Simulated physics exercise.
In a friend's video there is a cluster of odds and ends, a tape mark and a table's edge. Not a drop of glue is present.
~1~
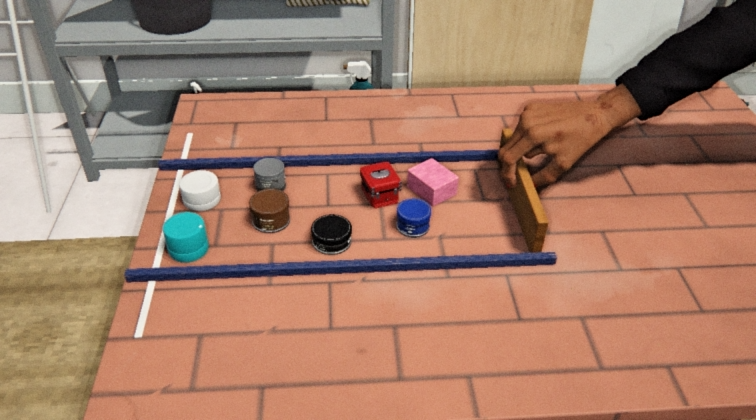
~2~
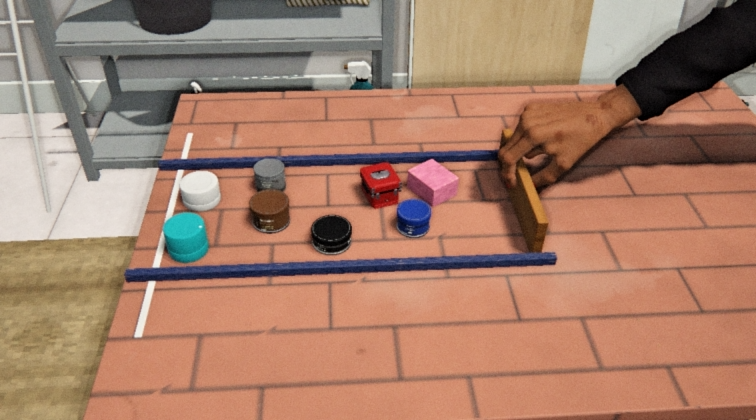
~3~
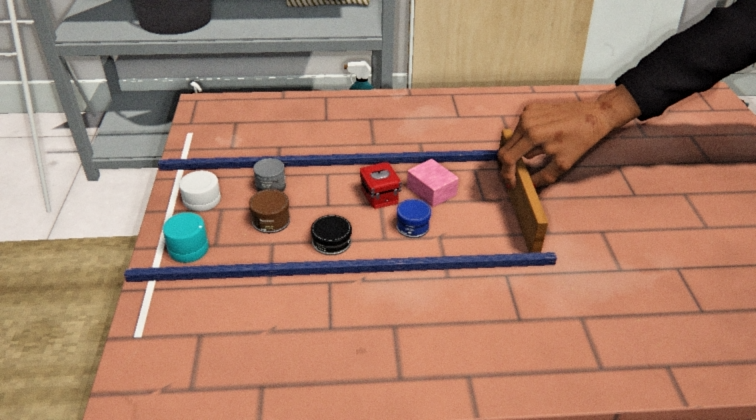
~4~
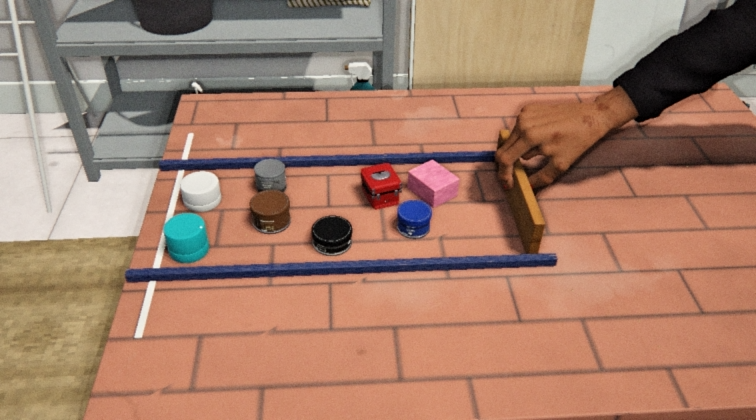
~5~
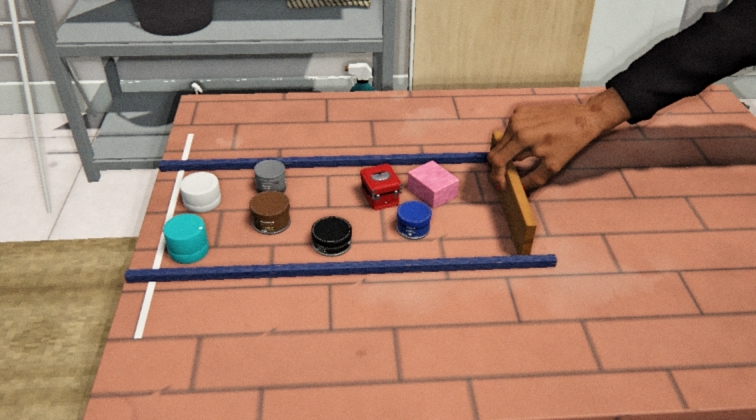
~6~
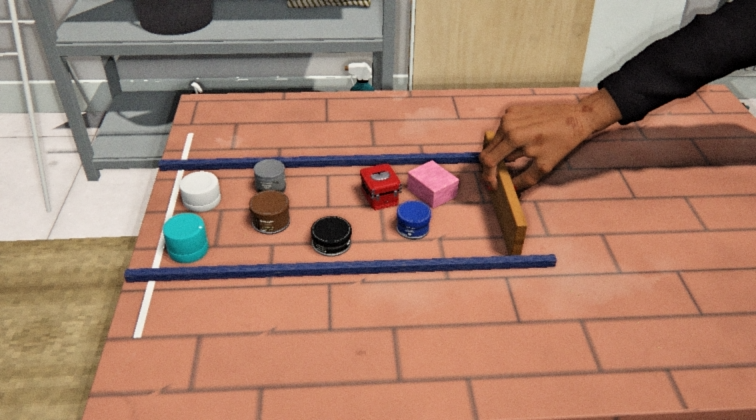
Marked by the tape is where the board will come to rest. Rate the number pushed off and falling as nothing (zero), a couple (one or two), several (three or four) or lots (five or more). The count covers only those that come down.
It is lots.
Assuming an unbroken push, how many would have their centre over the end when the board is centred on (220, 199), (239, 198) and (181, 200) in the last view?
In order, that gives 1, then 0, then 5.
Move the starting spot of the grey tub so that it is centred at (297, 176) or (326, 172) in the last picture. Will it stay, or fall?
Gone; Gone.
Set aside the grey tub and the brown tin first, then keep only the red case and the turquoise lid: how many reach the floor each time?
First try 3, second try 3.
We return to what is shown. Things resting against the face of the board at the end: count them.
3 of them.
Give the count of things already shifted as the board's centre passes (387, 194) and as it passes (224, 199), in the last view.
At the first spot 3, then 8.
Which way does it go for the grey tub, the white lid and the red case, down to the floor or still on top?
Each one: The grey tub ends up down, the white lid ends up down, the red case ends up down.
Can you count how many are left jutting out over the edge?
Things overhanging at the end: 3.
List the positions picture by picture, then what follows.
The first picture shows turquoise lid (186, 238); white lid (200, 191); grey tub (270, 177); board (520, 188); tape (169, 218).
The second picture shows white lid (200, 191); black tin (332, 235).
The third picture shows grey tub (270, 178); brown tin (270, 211).
The fourth picture shows turquoise lid (187, 238); blue tin (414, 219).
The fifth picture shows white lid (201, 192); pink block (433, 185).
The sixth picture shows turquoise lid (186, 238); white lid (200, 191); grey tub (270, 179); board (501, 191); tape (169, 218).
Soon after, none off yet; turquoise lid at rest near (186, 238); white lid at rest near (200, 191); grey tub at rest near (270, 179).
Then, none off yet; turquoise lid at rest near (186, 238); white lid moved a little near (183, 196); grey tub moved well along near (197, 175).
At rest, the number that fall off is five or more; fallen, red case, brown tin, grey tub, white lid and turquoise lid.
